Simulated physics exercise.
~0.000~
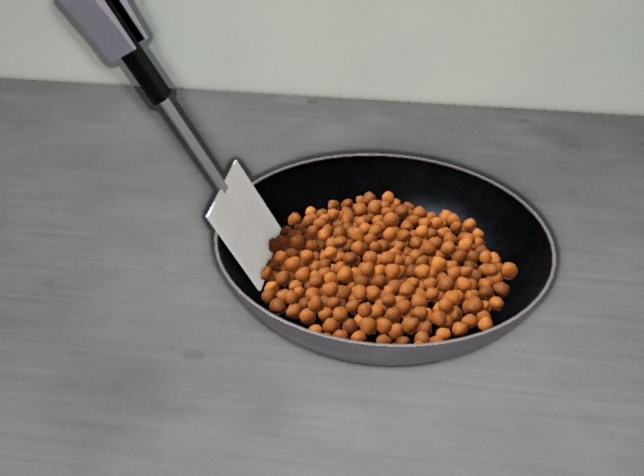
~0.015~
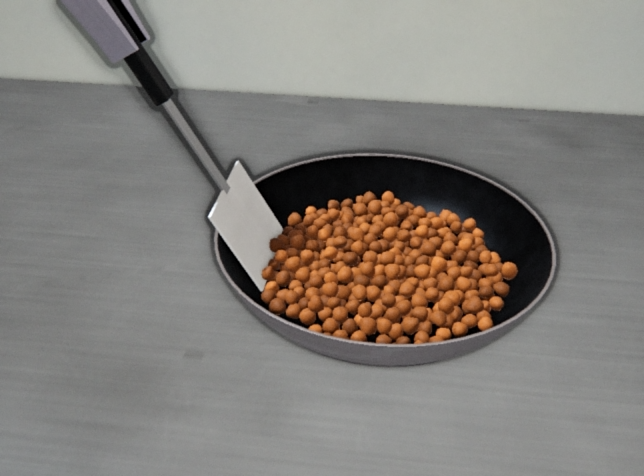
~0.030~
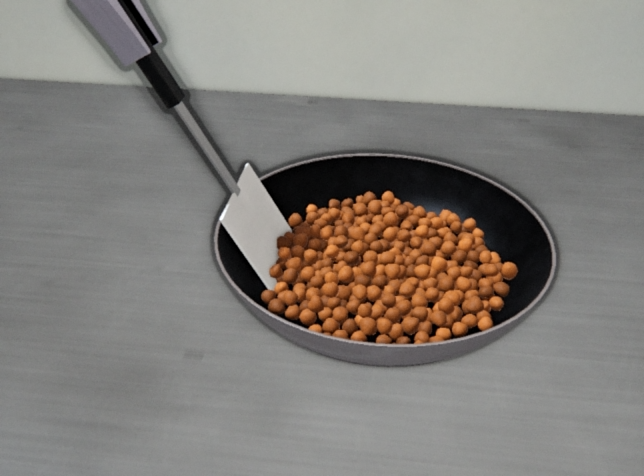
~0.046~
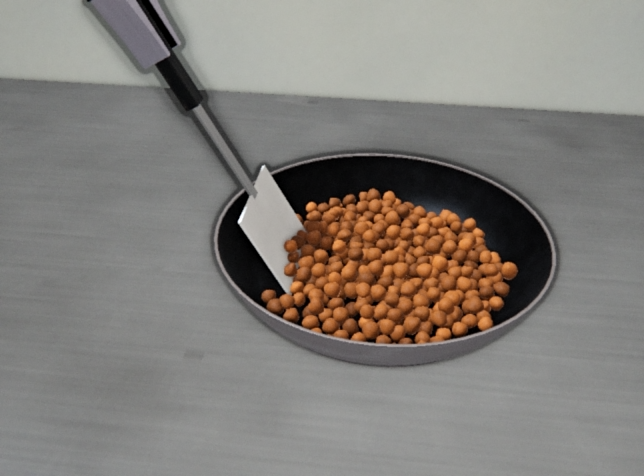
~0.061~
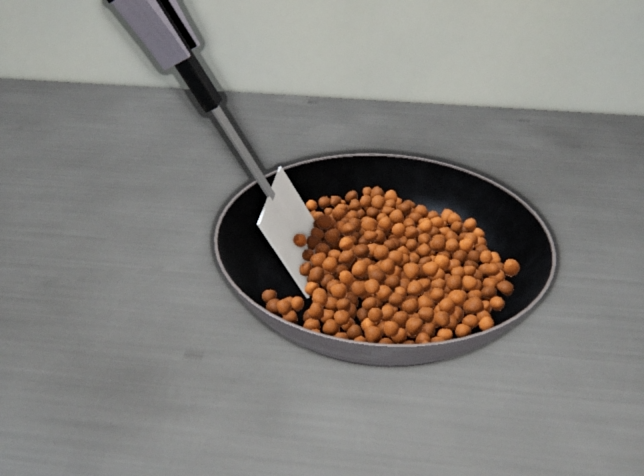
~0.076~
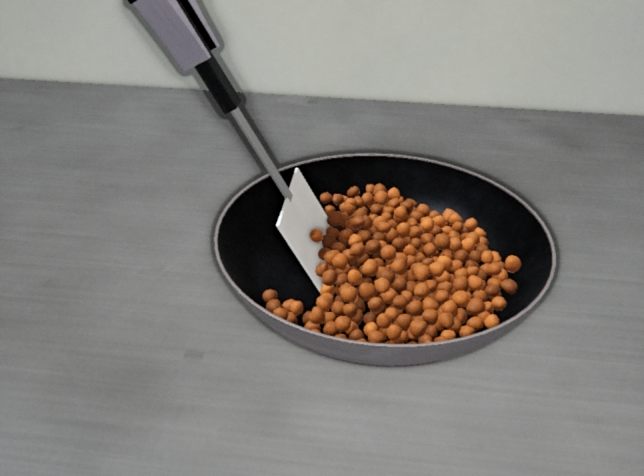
A robot gripper holding a turner slid its pale blade rightward from the left side of a dark frying pan, pushing the nearby hazelnuts into a slightly higher heap while a few stayed behind.
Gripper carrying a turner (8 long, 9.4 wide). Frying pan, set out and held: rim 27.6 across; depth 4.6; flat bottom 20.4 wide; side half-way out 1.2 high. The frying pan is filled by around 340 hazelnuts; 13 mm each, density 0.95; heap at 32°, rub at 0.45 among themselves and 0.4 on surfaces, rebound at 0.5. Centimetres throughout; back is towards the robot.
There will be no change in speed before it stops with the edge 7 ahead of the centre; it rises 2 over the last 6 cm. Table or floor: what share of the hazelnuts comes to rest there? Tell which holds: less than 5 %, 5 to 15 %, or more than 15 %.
What holds is 5 to 15 %.
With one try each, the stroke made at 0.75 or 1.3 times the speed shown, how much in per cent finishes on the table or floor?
Roughly 5 percent for the first try, 20 percent for the second.
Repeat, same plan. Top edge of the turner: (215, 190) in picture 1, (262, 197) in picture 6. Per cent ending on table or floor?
Close to 5 in a hundred.
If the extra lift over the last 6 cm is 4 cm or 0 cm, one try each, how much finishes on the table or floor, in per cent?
Result: Approx. 10 % and 5 %, one try each.
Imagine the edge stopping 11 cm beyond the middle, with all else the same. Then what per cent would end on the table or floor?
Result: Approx. 35 %.
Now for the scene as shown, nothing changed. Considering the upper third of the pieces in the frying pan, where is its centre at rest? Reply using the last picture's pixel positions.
It is centred near (495, 259).
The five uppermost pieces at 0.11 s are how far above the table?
I'd say close to 6 cm on average.
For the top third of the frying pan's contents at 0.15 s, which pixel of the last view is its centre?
Centre: Roughly (430, 248) in the last picture.
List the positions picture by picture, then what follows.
The first frame shows the turner top edge at (222, 186), sloping 61°; upper third of the load around (377, 255), from x 270 to 510, top at y 200; 336 in the frying pan.
The second frame shows the turner top edge at (224, 187), sloping 61°; upper third of the load around (377, 255), from x 270 to 510, top at y 200.
The third frame shows the turner top edge at (235, 190), sloping 61°; upper third of the load around (377, 253), from x 270 to 510, top at y 200.
The fourth frame shows the turner top edge at (252, 192), sloping 61°; upper third of the load around (372, 248), from x 270 to 510, top at y 195.
The fifth frame shows the turner top edge at (270, 193), sloping 61°; upper third of the load around (379, 252), from x 270 to 510, top at y 195.
The sixth frame shows the turner top edge at (288, 195), sloping 61°; upper third of the load around (382, 248), from x 270 to 515, top at y 190; 336 in the frying pan.
After 0.11 s, sloping 61°, highest piece 7 above the table; 336 in the frying pan.
After 0.15 s, sloping 61°, highest piece 6 above the table; 336 in the frying pan.
After 0.37 s, sloping 61°, highest piece 6 above the table; 306 in the frying pan, 26 on the table or floor, 4 on the blade or in flight.
After 1.42 s, sloping 61°, highest piece 6 above the table; 306 in the frying pan, 30 on the table or floor.
In the end, 306 in the frying pan, 30 on the table or floor. That is 9 % on the table or floor.
